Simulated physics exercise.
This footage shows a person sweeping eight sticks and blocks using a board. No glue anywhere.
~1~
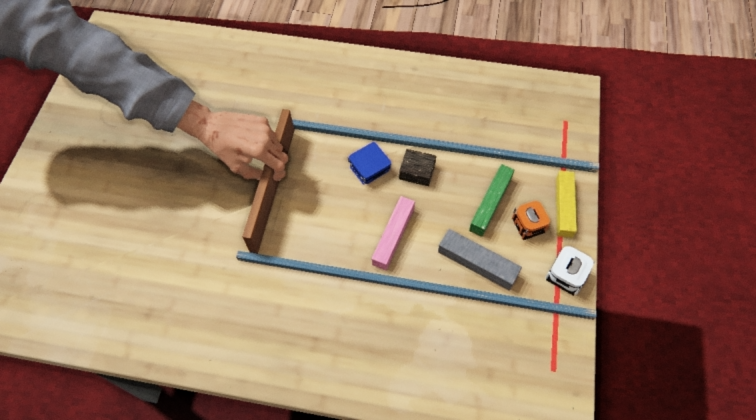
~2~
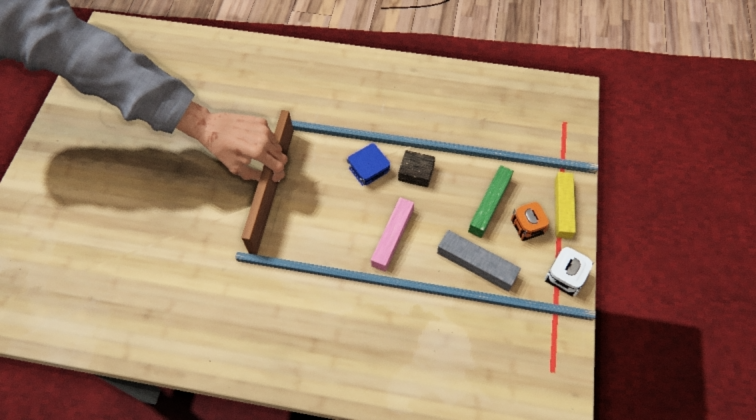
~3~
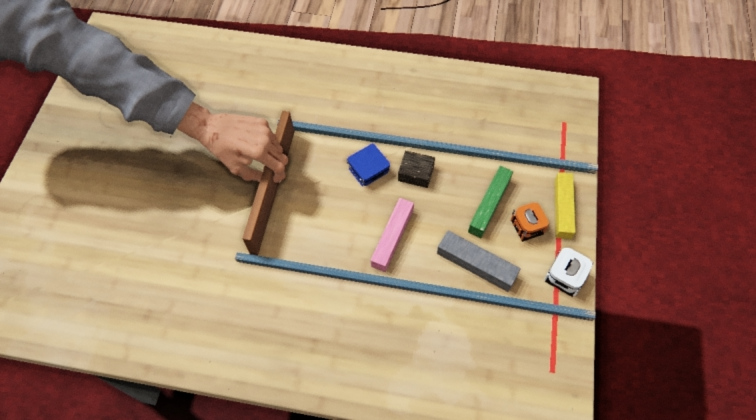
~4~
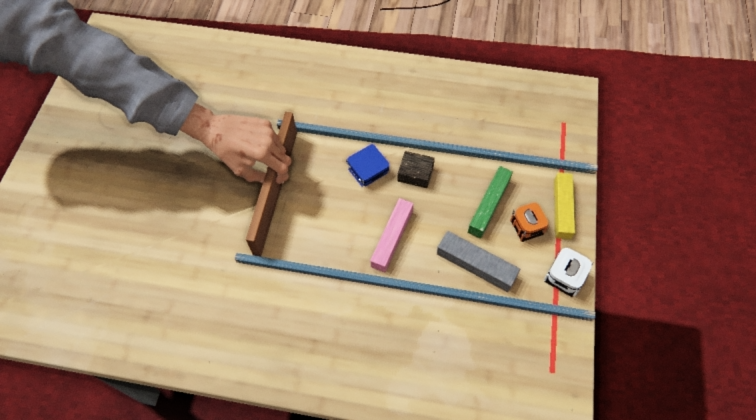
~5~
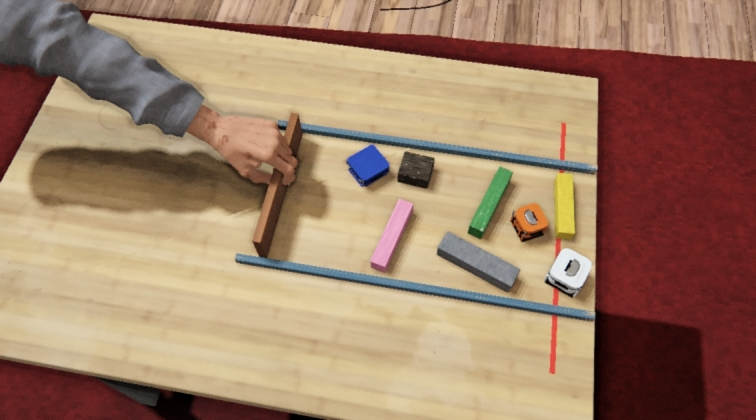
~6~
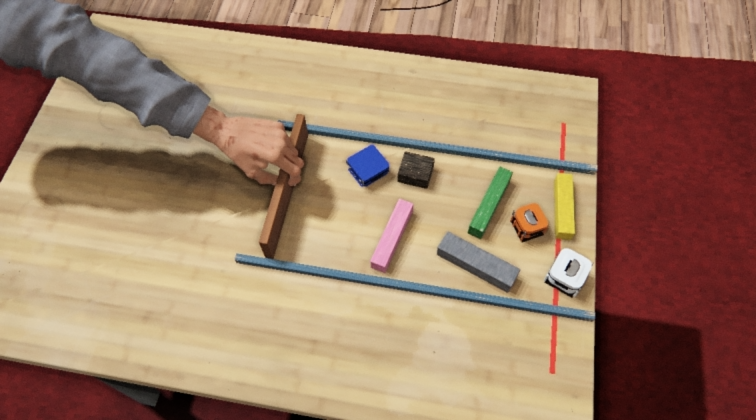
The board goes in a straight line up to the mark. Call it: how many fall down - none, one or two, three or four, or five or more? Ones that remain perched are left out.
Call: Five or more fall down.
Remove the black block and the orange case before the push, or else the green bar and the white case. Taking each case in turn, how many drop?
Try one: 3; try two: 2.
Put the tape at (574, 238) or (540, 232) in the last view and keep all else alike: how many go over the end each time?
First try 5, second try 2.
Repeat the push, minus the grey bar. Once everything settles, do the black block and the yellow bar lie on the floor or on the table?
The black block remains up; the yellow bar comes down.
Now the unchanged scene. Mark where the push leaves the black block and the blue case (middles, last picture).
Result: One about (577, 182), other about (578, 212).
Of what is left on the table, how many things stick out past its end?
0 of them.
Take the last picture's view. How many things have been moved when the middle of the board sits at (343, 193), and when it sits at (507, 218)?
So 1, and at the other place 8.
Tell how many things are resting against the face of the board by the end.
The figure is 3.
Soon after, none off yet; white case at rest near (568, 273); yellow bar at rest near (564, 206); orange case at rest near (529, 223).
Then, none off yet; white case moved about its own width near (588, 264); yellow bar moved a little near (585, 207); orange case moved about its own width near (566, 241).
By the end, the number that fall off is five or more; fallen, grey bar, green bar, orange case, yellow bar and white case.
